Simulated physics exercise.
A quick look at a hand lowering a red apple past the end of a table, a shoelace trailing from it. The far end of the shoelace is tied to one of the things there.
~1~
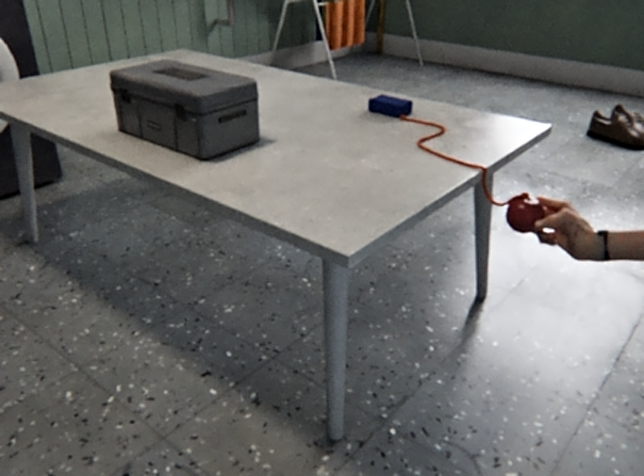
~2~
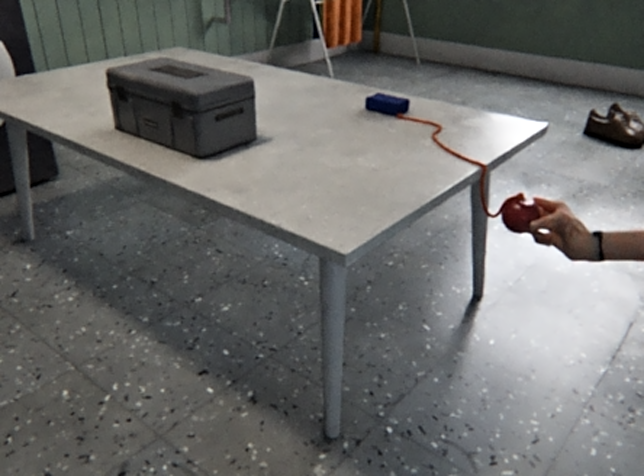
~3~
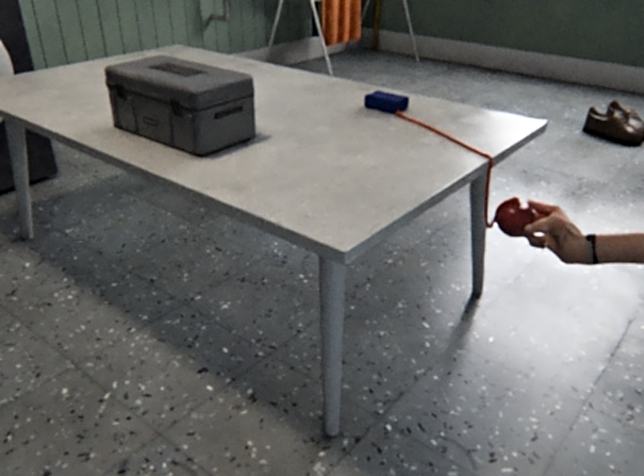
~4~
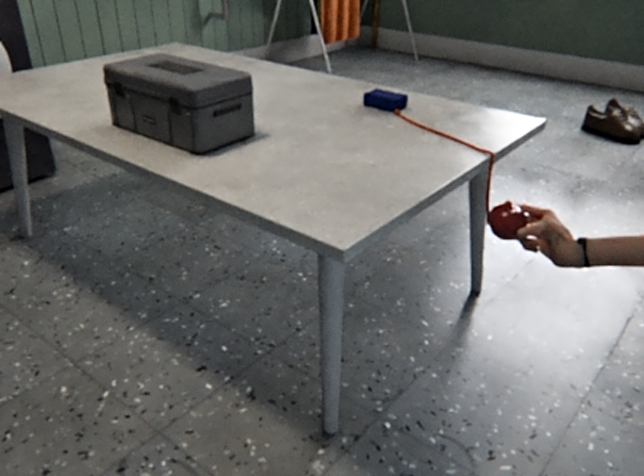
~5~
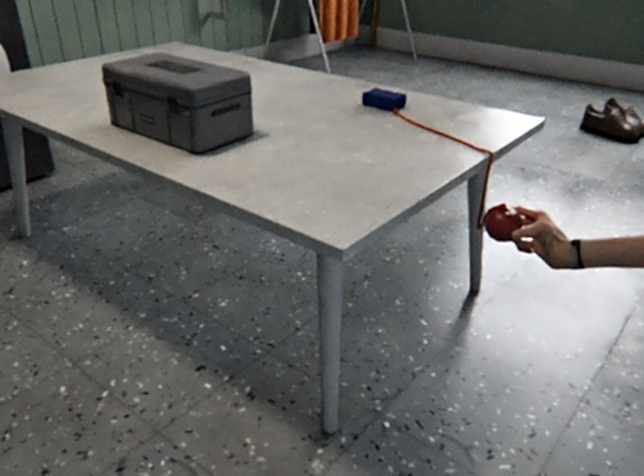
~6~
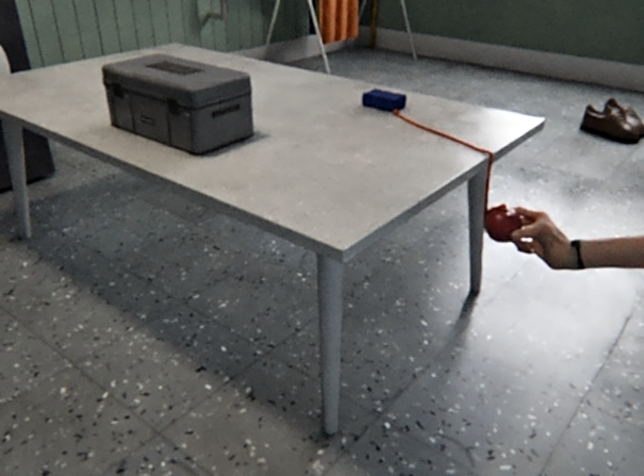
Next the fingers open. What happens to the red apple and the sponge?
The red apple lands on the floor; the sponge follows it down.
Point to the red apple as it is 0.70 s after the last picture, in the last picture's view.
Close to (480, 349).
Then, 0.42 s after the last picture, apple on the floor near (476, 348); toolbox unmoved; sponge tugged along near (552, 184).
Then, 0.70 s after the last picture, apple on the floor near (480, 348); toolbox unmoved; sponge down on the floor.
At rest, apple on the floor near (501, 361); toolbox unmoved; sponge down on the floor. The red apple drops all the way and the sponge is dragged off.
